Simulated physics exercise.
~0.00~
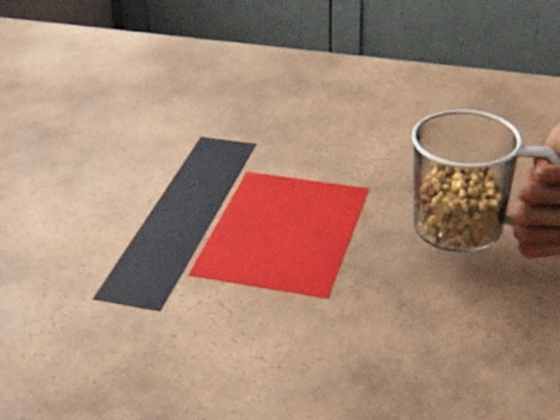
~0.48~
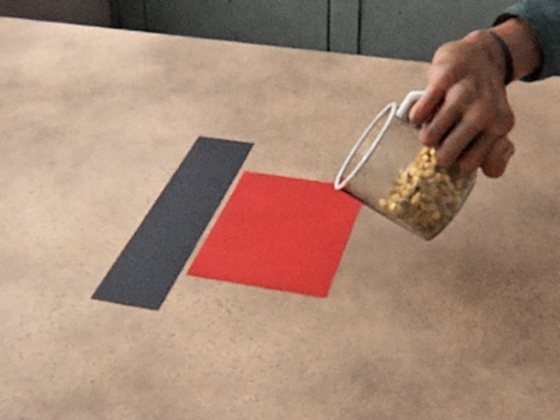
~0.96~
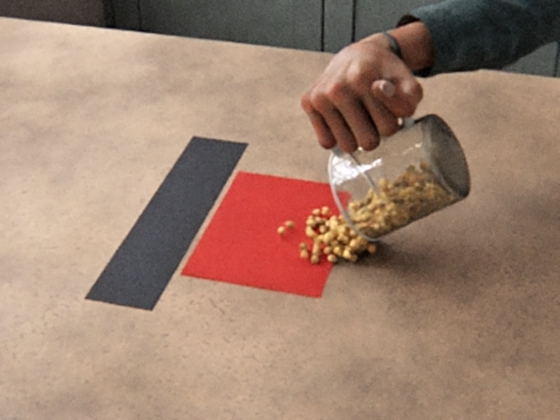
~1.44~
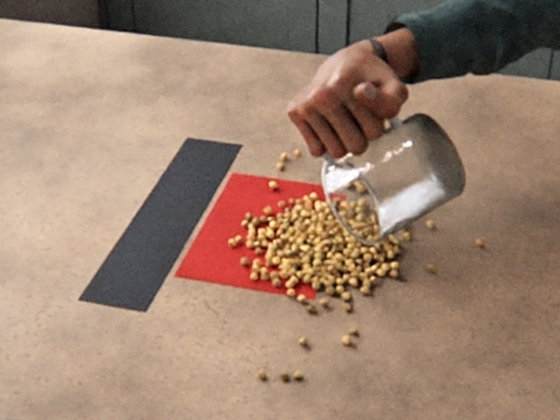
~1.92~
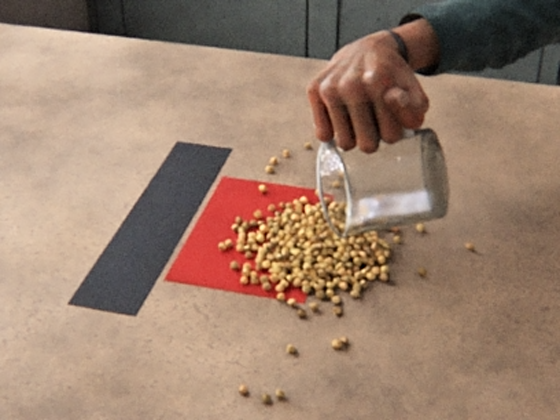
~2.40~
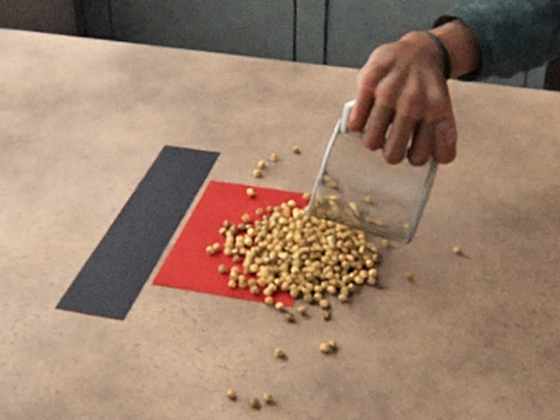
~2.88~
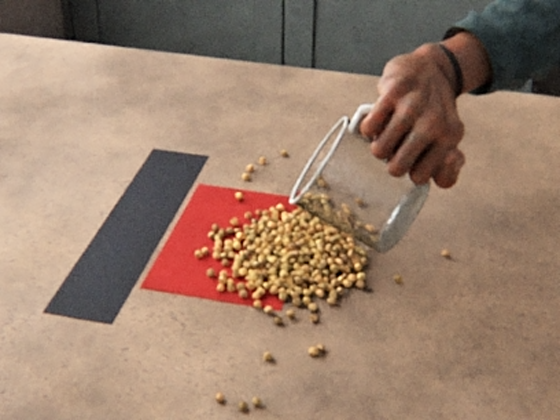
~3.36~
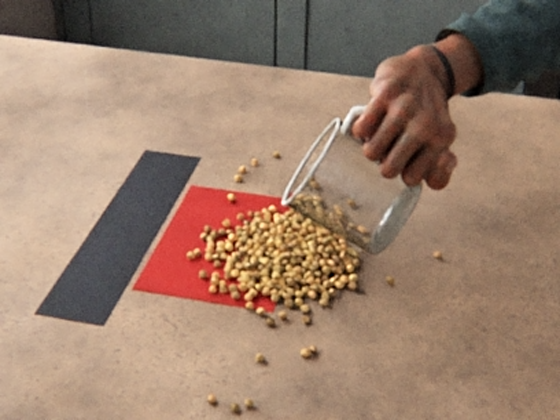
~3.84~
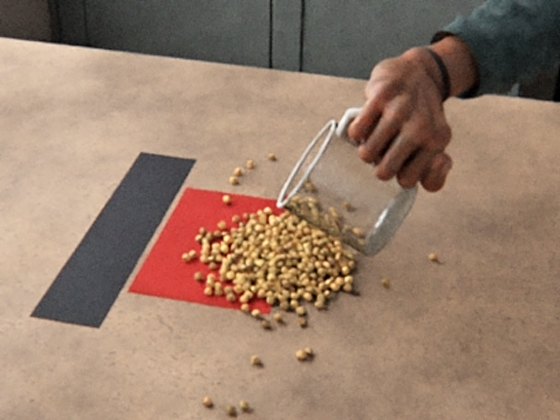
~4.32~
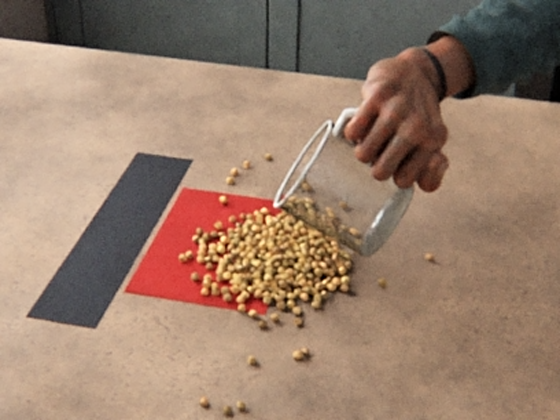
A hand tips dried chickpeas from a clear cup into a pile partly covering the red mat.
